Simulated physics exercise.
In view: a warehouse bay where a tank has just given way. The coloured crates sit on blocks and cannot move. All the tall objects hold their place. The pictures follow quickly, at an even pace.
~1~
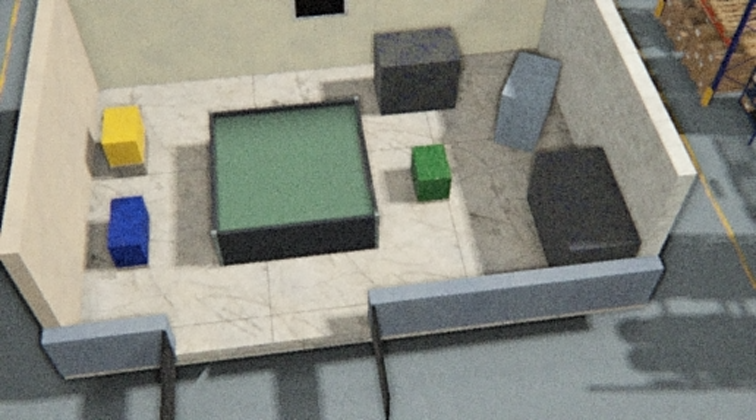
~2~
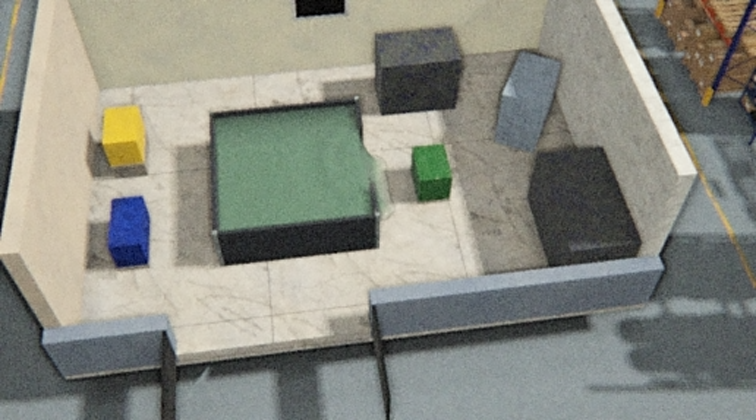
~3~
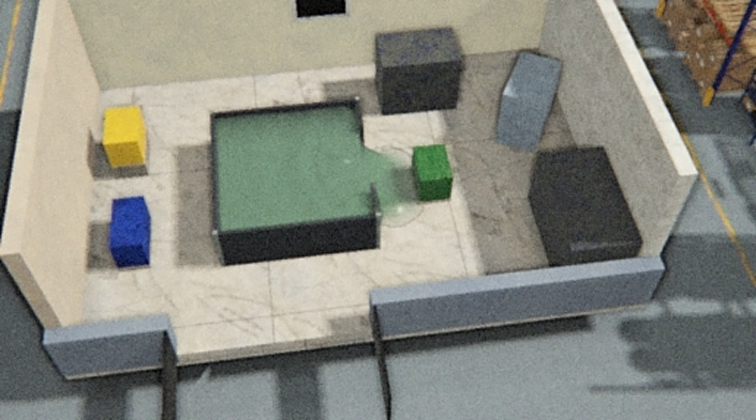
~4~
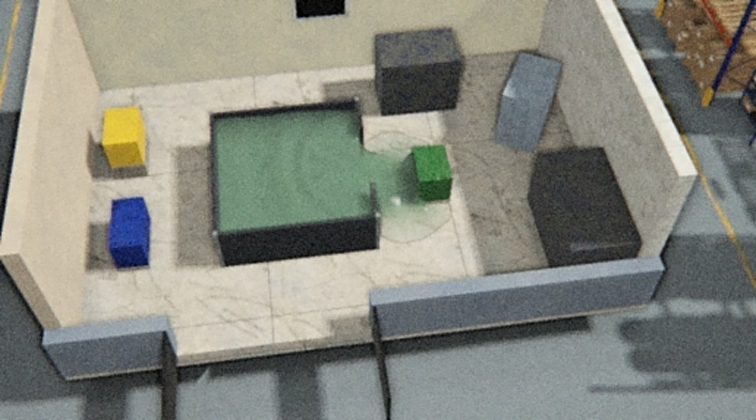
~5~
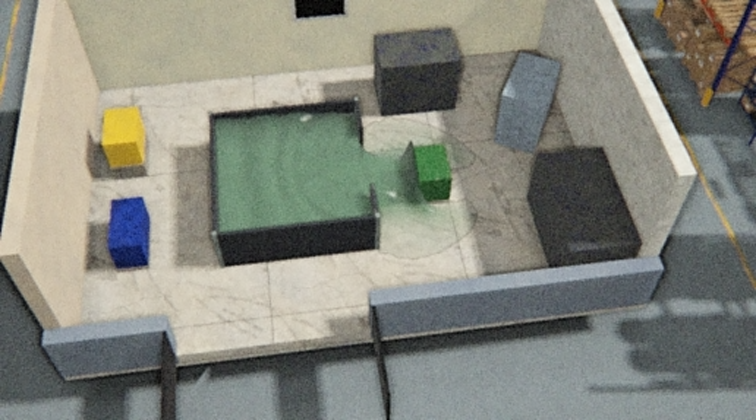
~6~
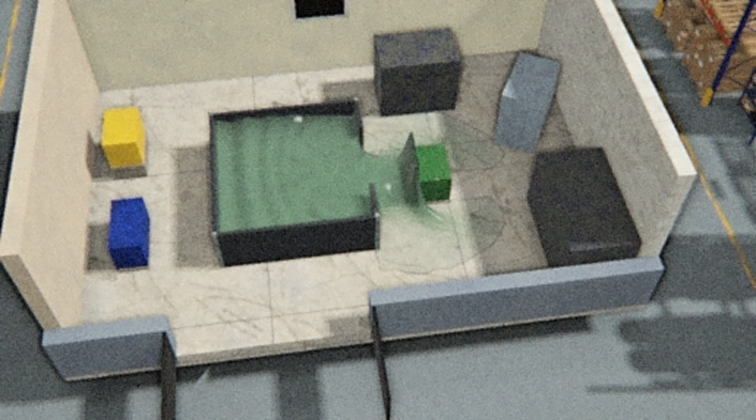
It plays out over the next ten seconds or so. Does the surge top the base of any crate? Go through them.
One by one: The yellow crate keeps dry; the green crate is soaked; the blue crate is soaked.
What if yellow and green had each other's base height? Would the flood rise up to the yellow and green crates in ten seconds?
Then: The yellow one gets wet, the green one is wetted.
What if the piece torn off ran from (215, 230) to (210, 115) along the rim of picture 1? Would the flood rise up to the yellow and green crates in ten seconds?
In short: The yellow one is topped, the green one takes water.
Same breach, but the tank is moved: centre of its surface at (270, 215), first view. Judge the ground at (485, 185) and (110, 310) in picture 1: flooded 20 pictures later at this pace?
In that order: Awash, not flooded.
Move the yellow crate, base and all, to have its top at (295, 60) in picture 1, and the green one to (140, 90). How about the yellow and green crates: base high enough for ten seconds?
The yellow crate keeps dry, the green crate gets wet.
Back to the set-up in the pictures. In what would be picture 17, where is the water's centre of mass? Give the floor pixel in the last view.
Around (355, 193).
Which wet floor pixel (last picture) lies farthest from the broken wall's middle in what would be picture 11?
Close to (536, 82).
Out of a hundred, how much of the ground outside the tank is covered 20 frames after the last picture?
I make it 70 per cent.
A moment on, water covers 30 % of the floor; the yellow crate not reached, the green crate water round its plinth, the blue crate not reached.
Next, water covers 45 % of the floor; the yellow crate not reached, the green crate water round its plinth, the blue crate not reached.
Then, water covers 70 % of the floor; the yellow crate not reached, the green crate water round its plinth, the blue crate not reached.
Later, water covers 90 % of the floor; the yellow crate water round its plinth, the green crate water round its plinth, the blue crate water round its plinth.
In the end, water covers 100 % of the floor; the yellow crate stayed above the water, the green crate was topped, the blue crate was topped.
